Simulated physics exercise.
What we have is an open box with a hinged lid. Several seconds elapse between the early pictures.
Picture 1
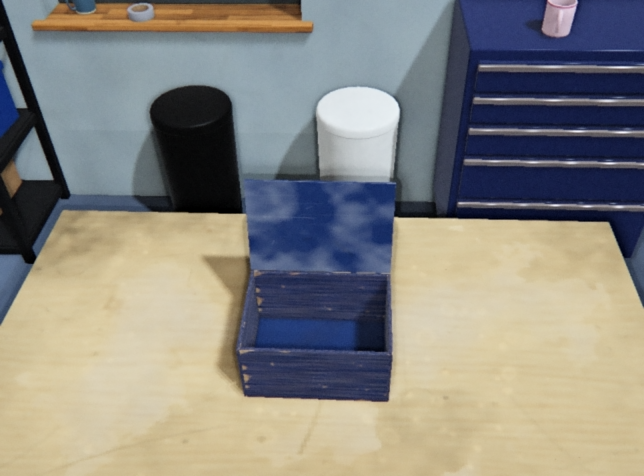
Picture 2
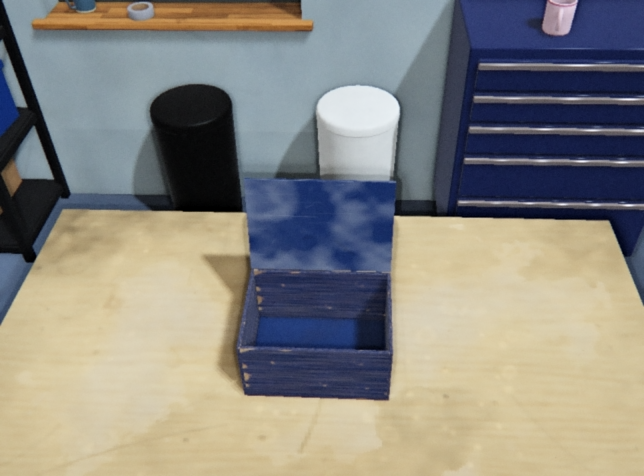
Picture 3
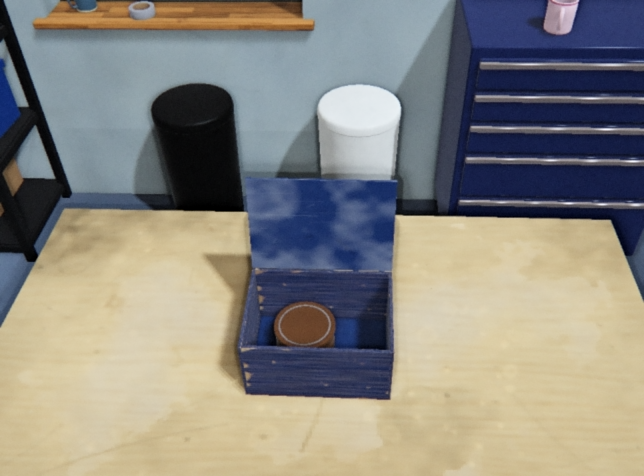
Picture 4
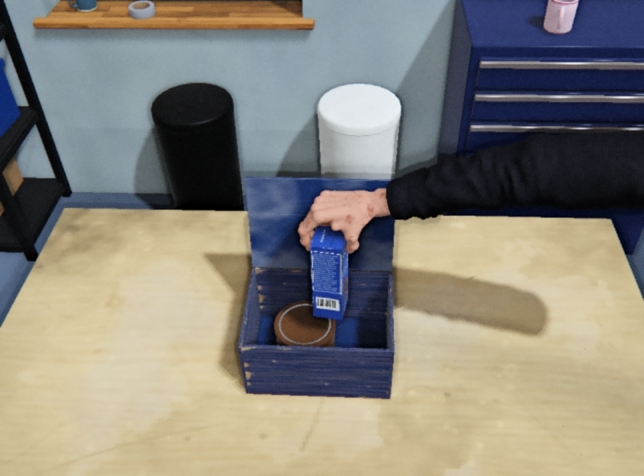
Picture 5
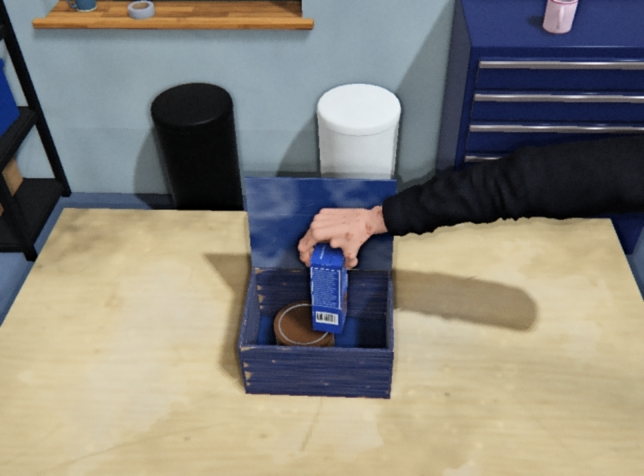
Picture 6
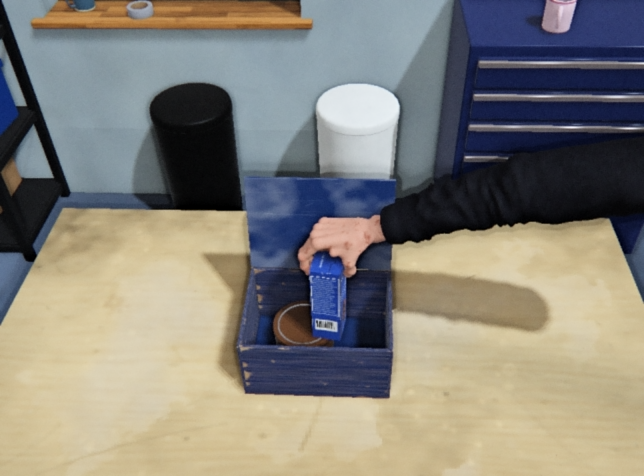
A hand in a dark sleeve held a blue carton over an open blue box, where a round brown tub had appeared earlier, and lowered the carton slightly inside, beside the tub, still gripping it.
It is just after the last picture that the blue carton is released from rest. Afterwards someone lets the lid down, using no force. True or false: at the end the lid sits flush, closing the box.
False, a gap remains.
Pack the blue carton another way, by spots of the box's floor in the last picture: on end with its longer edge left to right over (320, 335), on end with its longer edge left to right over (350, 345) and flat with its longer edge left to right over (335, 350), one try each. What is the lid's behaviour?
Trial 1: Lid propped open. Trial 2: Lid propped open. Trial 3: Lid fully lowered.
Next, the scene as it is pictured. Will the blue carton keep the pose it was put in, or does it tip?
In the end, the blue carton winds up askew.
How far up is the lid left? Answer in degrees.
About 30° above the rim.
Then, 1.20 s later than the last frame, lid starting down.
Then, 1.70 s later than the last frame, lid 55° above the rim; blue carton tilted by 10° near (331, 301).
Then, 2.00 s later than the last frame, lid 28° above the rim; blue carton tilted by 43° near (360, 330).
Then, 3.00 s later than the last frame, lid 28° above the rim; blue carton tilted by 40° near (363, 333).
When it is over, lid 28° above the rim; lying over in the box, blue carton; brown tub as before. End places, in pixels of the last picture, blue carton near (364, 335).
